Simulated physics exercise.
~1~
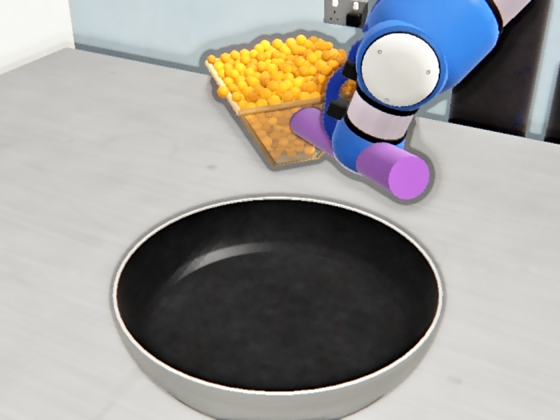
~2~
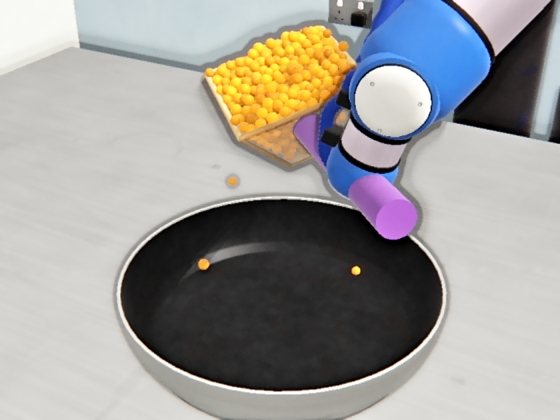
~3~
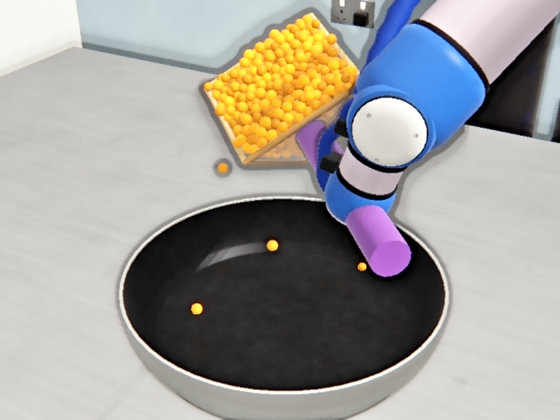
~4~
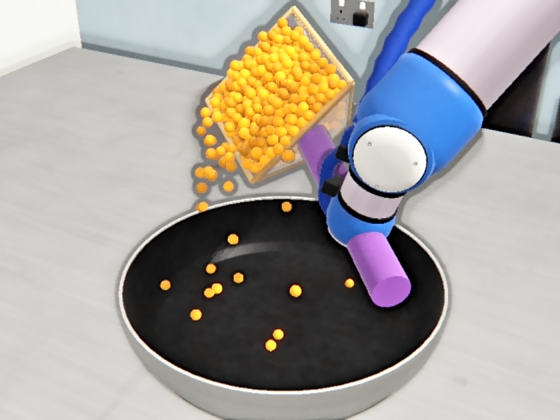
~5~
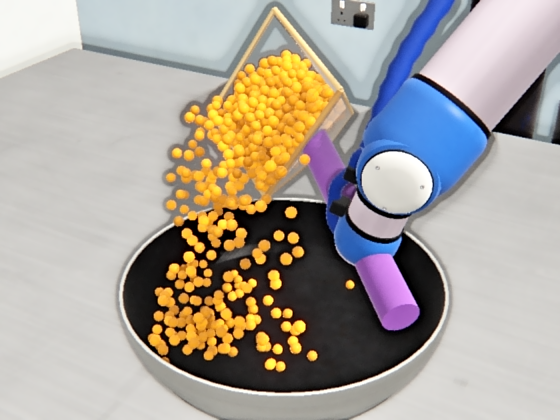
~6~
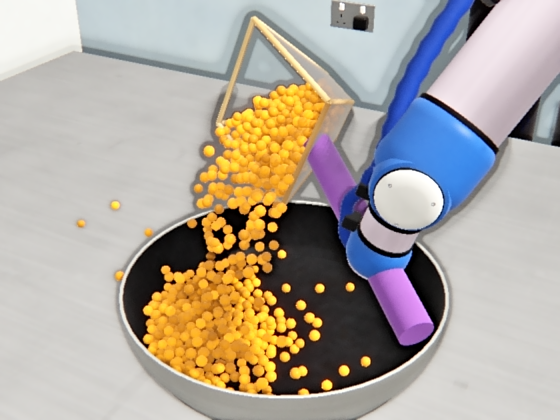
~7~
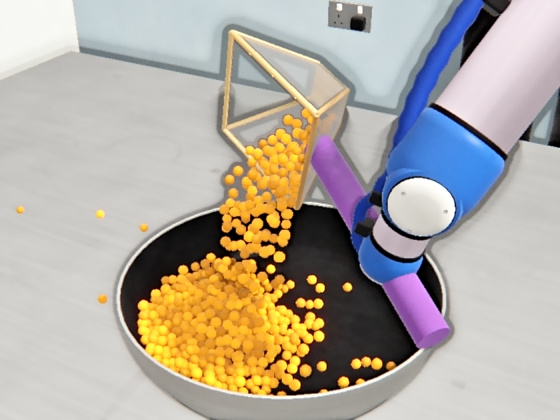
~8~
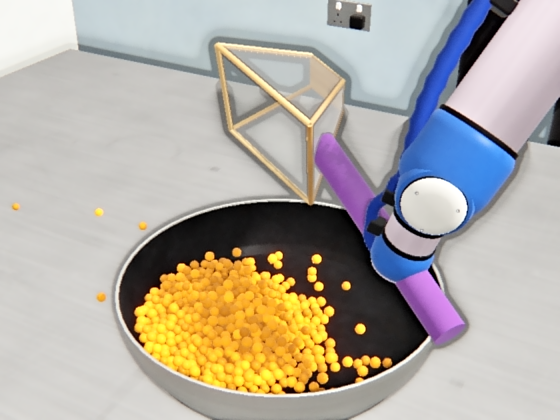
On a pale countertop, a blue robotic arm tipping a clear scoop of yellow corn kernels into a black pan until empty.
